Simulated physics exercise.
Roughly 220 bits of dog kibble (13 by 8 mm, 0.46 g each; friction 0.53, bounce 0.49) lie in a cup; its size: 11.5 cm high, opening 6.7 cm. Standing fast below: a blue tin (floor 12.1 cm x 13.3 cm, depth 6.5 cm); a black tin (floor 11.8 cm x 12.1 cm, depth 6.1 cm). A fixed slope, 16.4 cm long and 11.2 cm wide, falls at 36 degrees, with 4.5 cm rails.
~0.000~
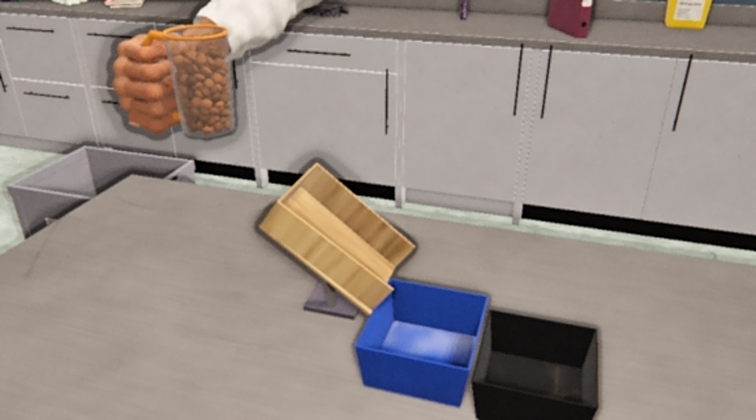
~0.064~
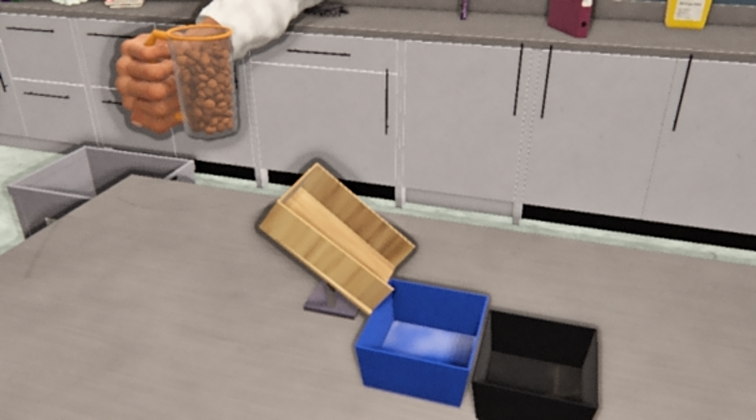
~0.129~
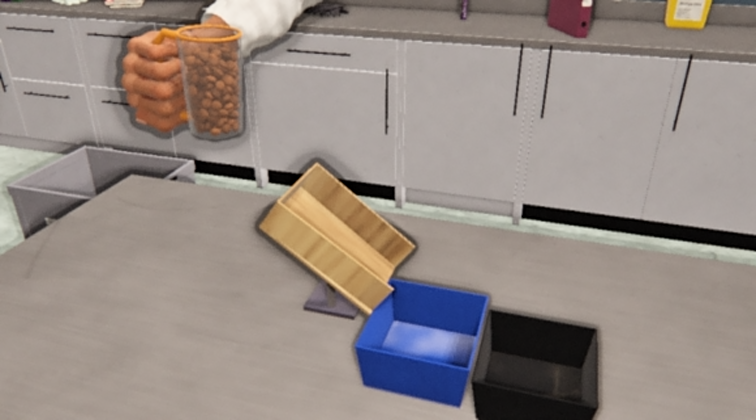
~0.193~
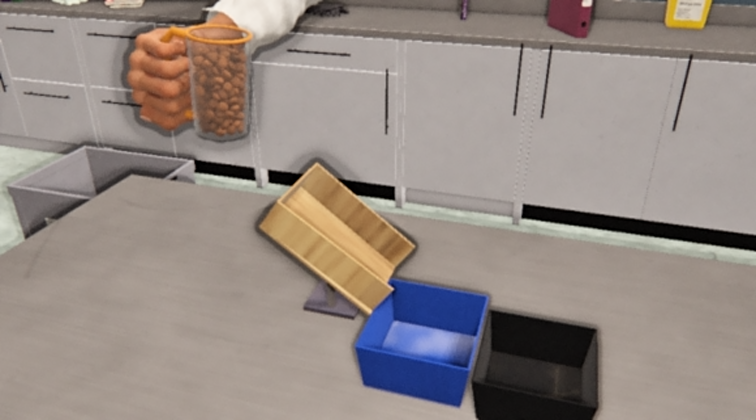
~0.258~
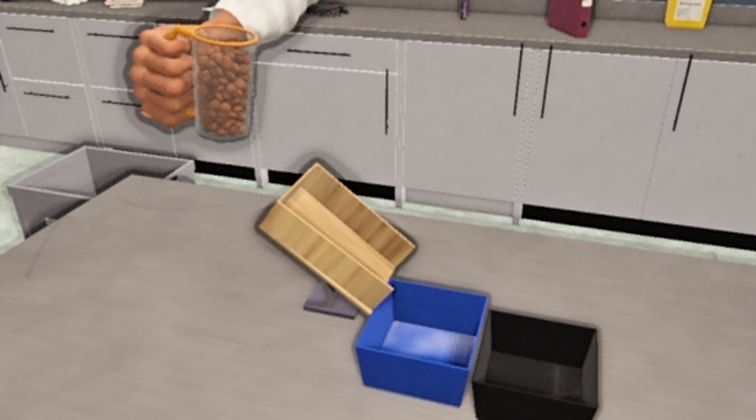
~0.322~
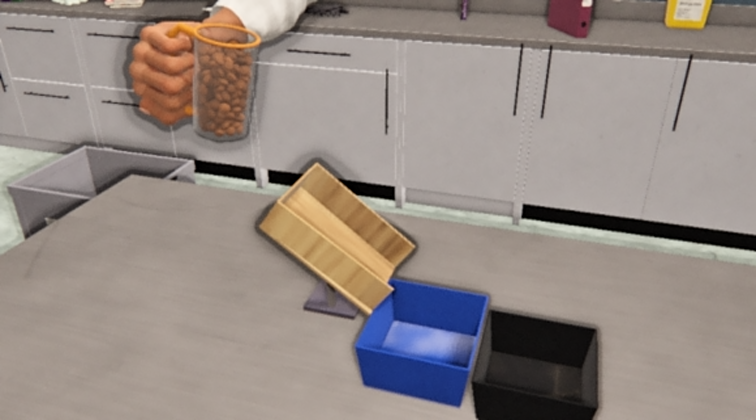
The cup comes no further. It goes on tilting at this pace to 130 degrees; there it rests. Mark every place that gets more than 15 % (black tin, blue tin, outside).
Black tin under, blue tin under, outside over.
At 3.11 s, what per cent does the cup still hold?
Some 0 per cent of the load.
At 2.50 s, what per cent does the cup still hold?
About 80 per cent.
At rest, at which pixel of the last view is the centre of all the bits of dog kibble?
At about (216, 315).
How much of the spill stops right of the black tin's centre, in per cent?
Roughly 0 per cent.
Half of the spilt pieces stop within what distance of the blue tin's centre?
Roughly 34 cm.
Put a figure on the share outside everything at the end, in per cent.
Roughly 95 per cent.
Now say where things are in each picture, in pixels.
In the first picture, cup at (199, 55); tilt 0 degrees; moved 0.0 cm; lip at (223, 34); top of the load at (212, 49); blue tin at (426, 320); black tin at (538, 354).
In the second picture, cup at (203, 55); tilt 1 degrees; moved 0.4 cm; lip at (227, 35); top of the load at (216, 50).
In the third picture, cup at (211, 57); tilt 3 degrees; moved 1.3 cm; lip at (236, 37); top of the load at (224, 51).
In the fourth picture, cup at (219, 59); tilt 6 degrees; moved 2.3 cm; low side right; lip at (246, 39); top of the load at (212, 52).
In the fifth picture, cup at (224, 60); tilt 9 degrees; moved 2.7 cm; low side right; lip at (252, 42); top of the load at (216, 51).
In the sixth picture, cup at (225, 61); tilt 12 degrees; moved 2.7 cm; low side right; lip at (255, 44); top of the load at (205, 51); blue tin at (426, 320); black tin at (538, 354). It turns about 45 degrees a second.
After 1.16 s, tilt 50 degrees; cup 100 %; middle of all pieces near (220, 88).
After 1.85 s, tilt 82 degrees; cup 100 %; middle of all pieces near (220, 88).
After 2.50 s, tilt 112 degrees; blue tin 5 %, cup 80 %, slope 15 %; middle of all pieces near (234, 118).
After 3.11 s, tilt 130 degrees; outside 65 %, blue tin 5 %, slope 20 %, in the air 10 %; middle of all pieces near (228, 296).
In the end, at 4.0 s, outside 95 %, blue tin 5 %, cup 0 %, black tin 0 %, slope 0 %.
